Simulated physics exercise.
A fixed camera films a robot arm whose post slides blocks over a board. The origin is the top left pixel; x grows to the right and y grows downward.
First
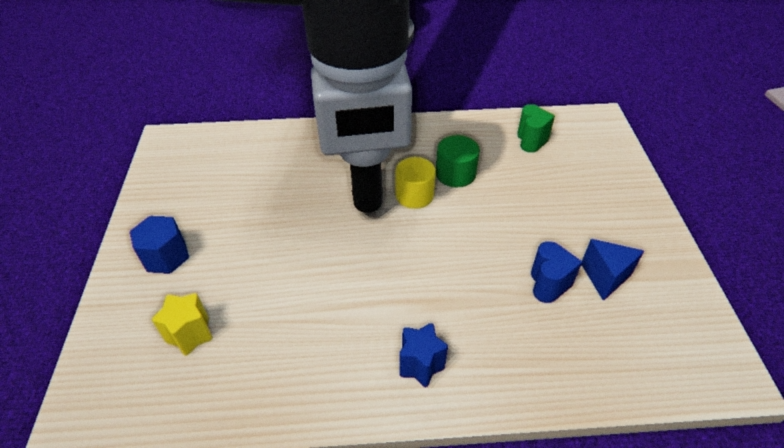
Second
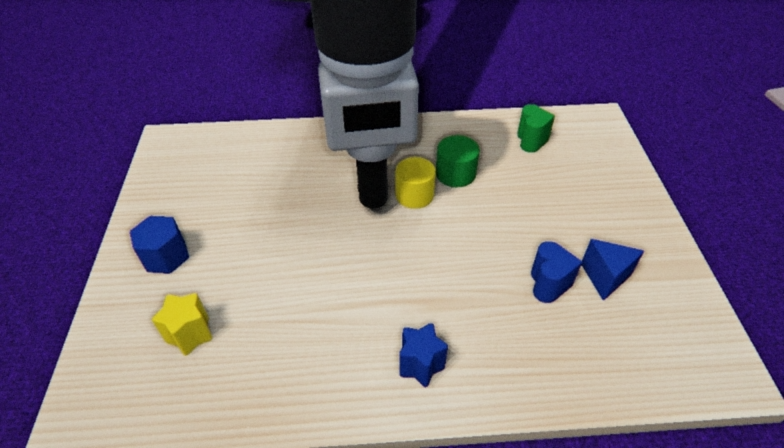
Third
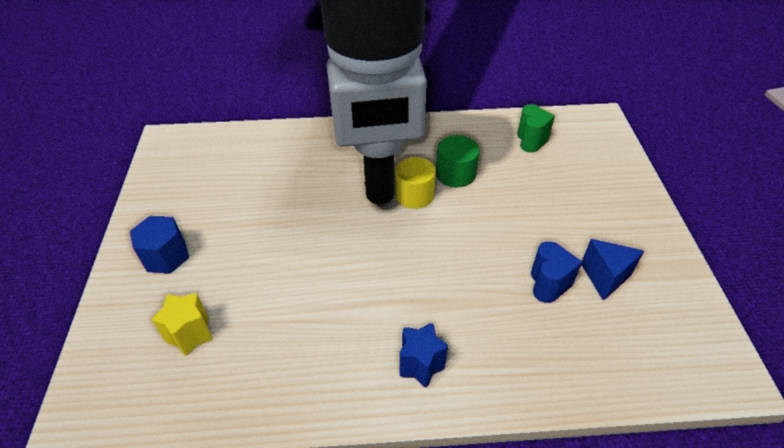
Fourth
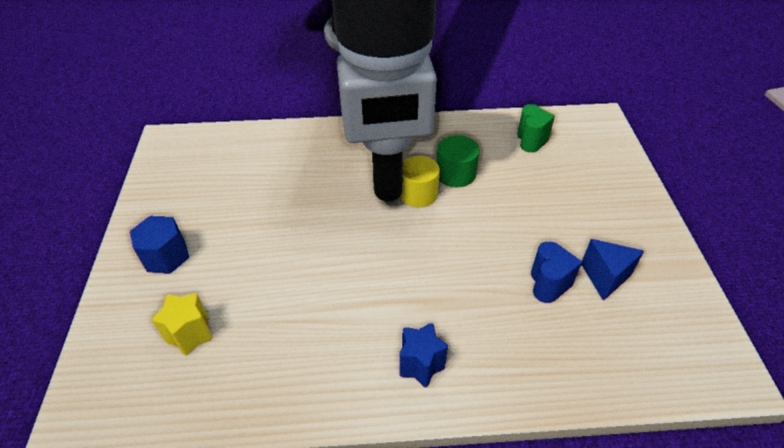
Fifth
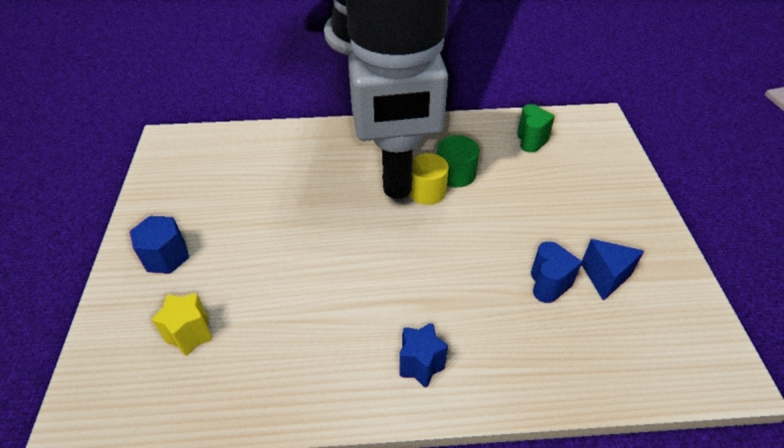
Robotic arm with a black post moving right across a wooden board, nudging a yellow disc rightward beside a green one.
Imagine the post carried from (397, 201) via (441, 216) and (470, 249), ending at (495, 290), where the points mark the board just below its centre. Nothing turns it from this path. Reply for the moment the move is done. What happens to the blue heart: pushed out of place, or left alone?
That block remains where it is.
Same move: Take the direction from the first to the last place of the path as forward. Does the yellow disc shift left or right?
The yellow disc goes left.
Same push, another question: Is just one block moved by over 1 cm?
No, that is not how it ends up.
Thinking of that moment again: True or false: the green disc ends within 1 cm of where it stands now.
This is false.
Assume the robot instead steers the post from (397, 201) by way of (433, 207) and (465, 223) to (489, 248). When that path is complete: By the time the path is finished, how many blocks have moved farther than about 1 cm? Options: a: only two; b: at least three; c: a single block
a
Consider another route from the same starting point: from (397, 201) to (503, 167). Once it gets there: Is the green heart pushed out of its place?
Short answer: Yes.
What follows on the original path. One third of the way, post (443, 205); yellow disc (455, 167); green disc (468, 142).
Two thirds of the way, post (472, 239); yellow disc (455, 167); green disc (468, 142).
At the end, post (497, 279); yellow disc (455, 167); green disc (468, 142); blue heart in place.
